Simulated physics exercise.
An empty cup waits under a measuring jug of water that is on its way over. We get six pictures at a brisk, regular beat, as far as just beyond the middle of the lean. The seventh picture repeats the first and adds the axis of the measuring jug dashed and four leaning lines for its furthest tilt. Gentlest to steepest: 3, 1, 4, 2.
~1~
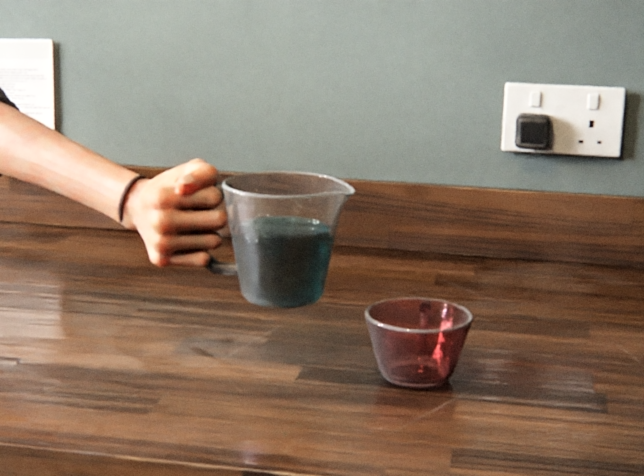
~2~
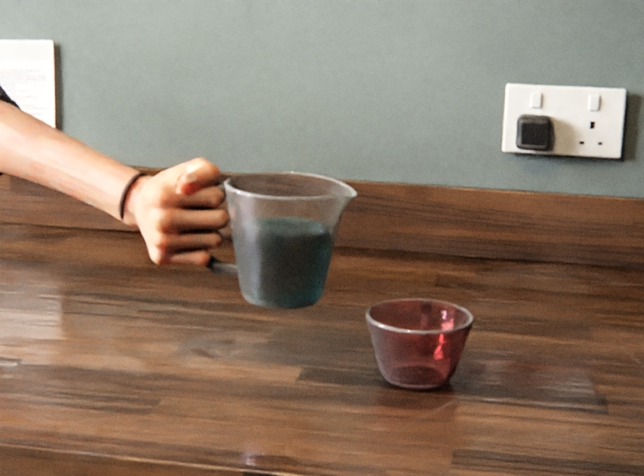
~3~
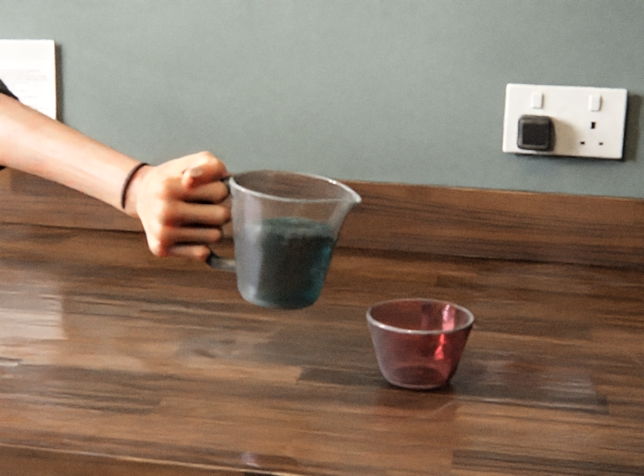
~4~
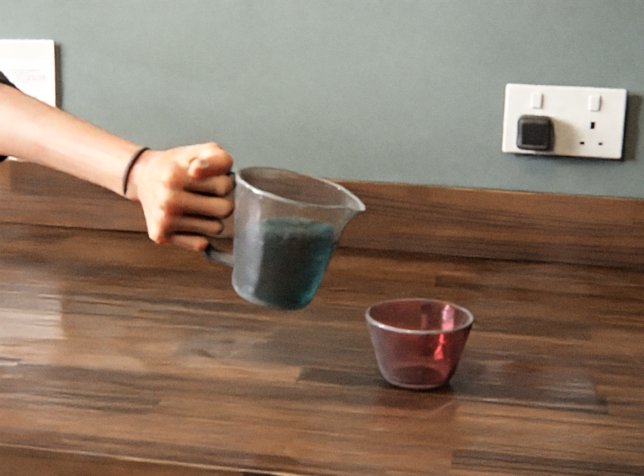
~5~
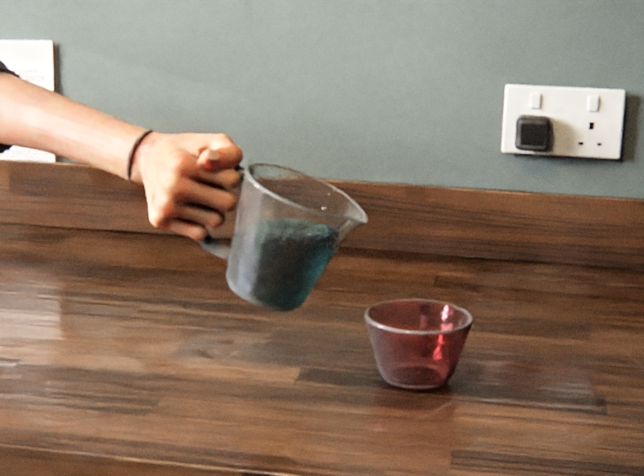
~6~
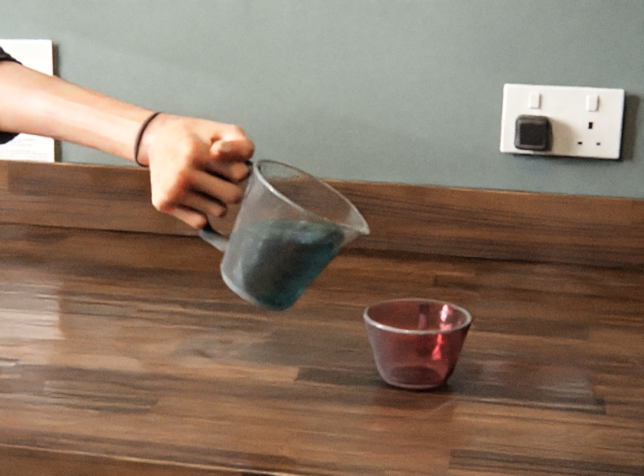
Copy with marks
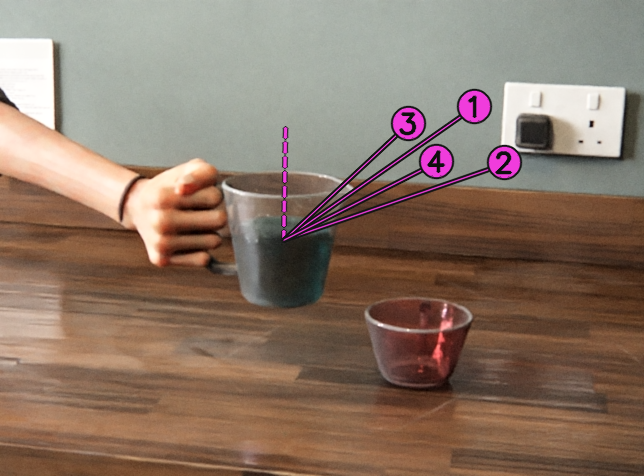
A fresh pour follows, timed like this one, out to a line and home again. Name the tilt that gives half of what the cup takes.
Mark 4.
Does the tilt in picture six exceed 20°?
Yes, it does.
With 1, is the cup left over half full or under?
Under.
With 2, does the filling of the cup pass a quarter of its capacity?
Yes.
In magenta, 1 at (460, 116); 2 at (488, 169); 3 at (396, 135); 4 at (421, 170).
For mark 1, the cup ends with about 25 % of what it can hold.
For mark 2, the cup ends with about 71 % of what it can hold.
For mark 3, the cup ends with about 10 % of what it can hold.
For mark 4, the cup ends with about 47 % of what it can hold.
